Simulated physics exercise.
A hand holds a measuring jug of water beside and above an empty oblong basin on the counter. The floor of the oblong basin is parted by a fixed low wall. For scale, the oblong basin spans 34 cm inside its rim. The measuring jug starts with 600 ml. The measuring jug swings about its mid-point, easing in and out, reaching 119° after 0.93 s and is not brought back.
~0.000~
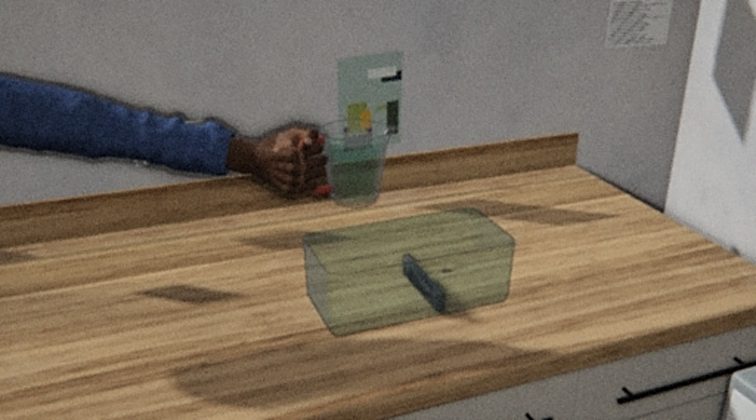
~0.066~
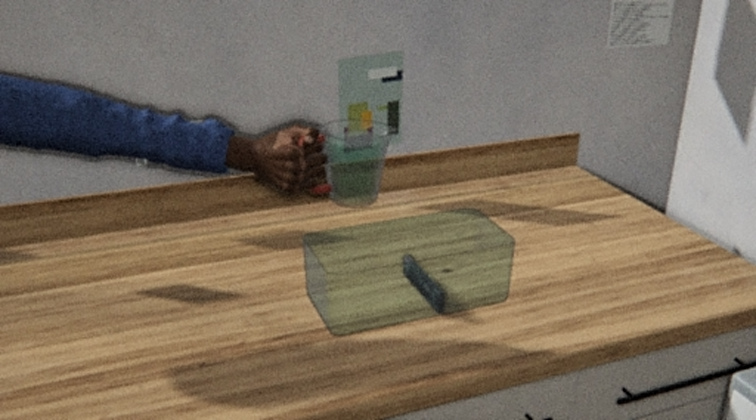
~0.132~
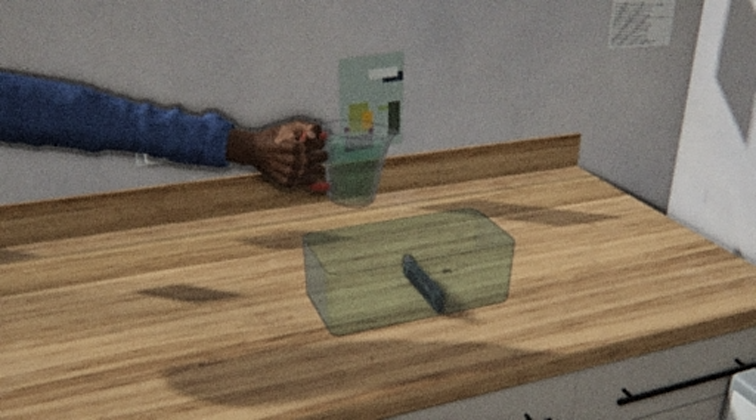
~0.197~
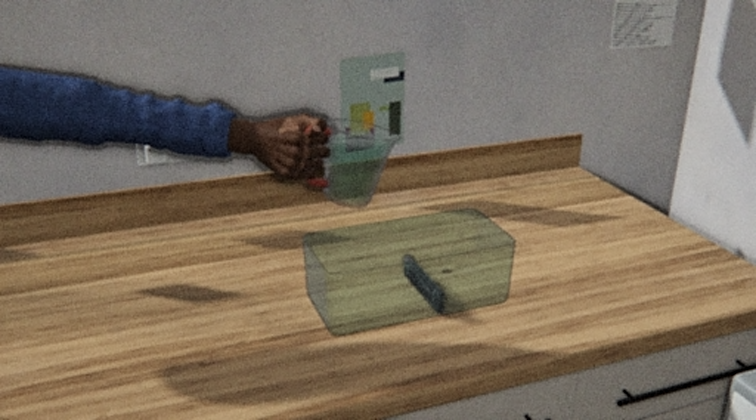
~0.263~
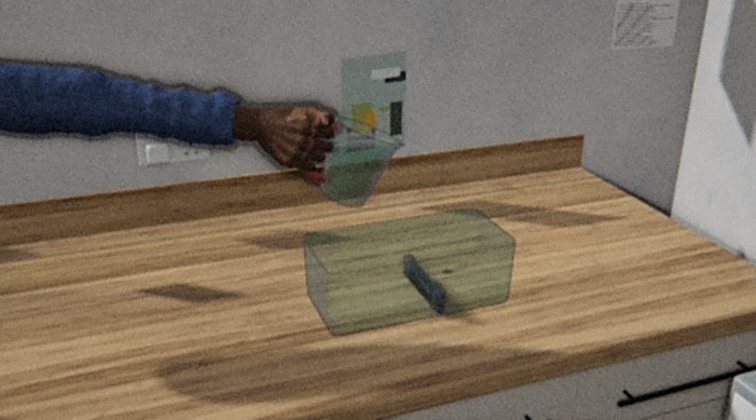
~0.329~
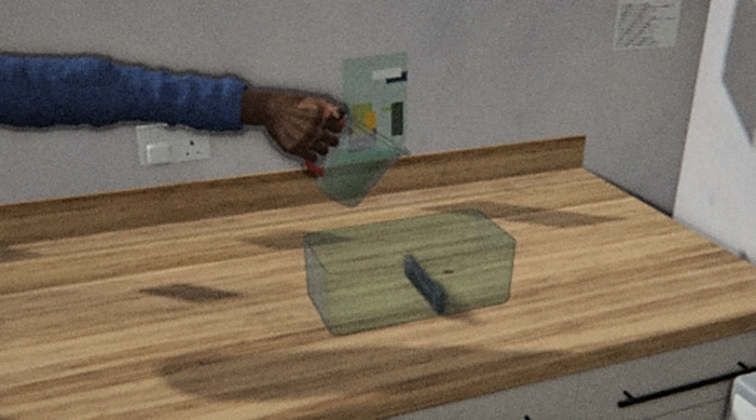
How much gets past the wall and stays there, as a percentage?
Roughly 50 per cent is past the wall.
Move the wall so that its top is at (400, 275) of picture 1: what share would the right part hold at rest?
Then about 90 per cent.
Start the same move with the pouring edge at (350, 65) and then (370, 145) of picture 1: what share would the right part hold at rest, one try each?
In turn about 10 and 5 per cent.
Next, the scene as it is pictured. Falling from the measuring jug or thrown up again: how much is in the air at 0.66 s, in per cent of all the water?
About 26 per cent.
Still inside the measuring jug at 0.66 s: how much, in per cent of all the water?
Some 46 per cent.
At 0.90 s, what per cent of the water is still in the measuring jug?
Near 3 in a hundred.
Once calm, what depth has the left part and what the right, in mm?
Left about 10 mm, right about 14 mm.
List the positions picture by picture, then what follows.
In the first frame, it leans 0°; its right rim is at (395, 126); the water meets the walls at (324, 143) and (383, 136); the oblong basin's rim runs from (315, 255) to (496, 225); the wall's top is at (424, 274).
In the second frame, it leans 1°; its right rim is at (396, 127); the water meets the walls at (324, 142) and (383, 137).
In the third frame, it leans 6°; its right rim is at (398, 130); the water meets the walls at (326, 141) and (385, 138).
In the fourth frame, it leans 13°; its right rim is at (401, 135); the water meets the walls at (329, 142) and (390, 138).
In the fifth frame, it leans 22°; its right rim is at (404, 143); the water meets the walls at (332, 145) and (397, 139).
In the sixth frame, it leans 33°; its right rim is at (406, 153); the water meets the walls at (332, 151) and (402, 147); 2 per cent is over the edge.
Then, 0.66 s in, the tilt is 96° and 45 per cent is still to pour, 2 is left of the wall and 26 right of it.
Then, 0.90 s in, the tilt is 119° and 3 per cent is still to pour, 42 is left of the wall and 49 right of it.
Then, 1.15 s in, the tilt is 119° and 0 per cent is still to pour, 49 is left of the wall and 49 right of it.
Then, 1.43 s in, the tilt is 119° and 0 per cent is still to pour, 49 is left of the wall and 50 right of it.
Finally, 49 per cent lies left of the wall, 50 right of it and 1 outside.
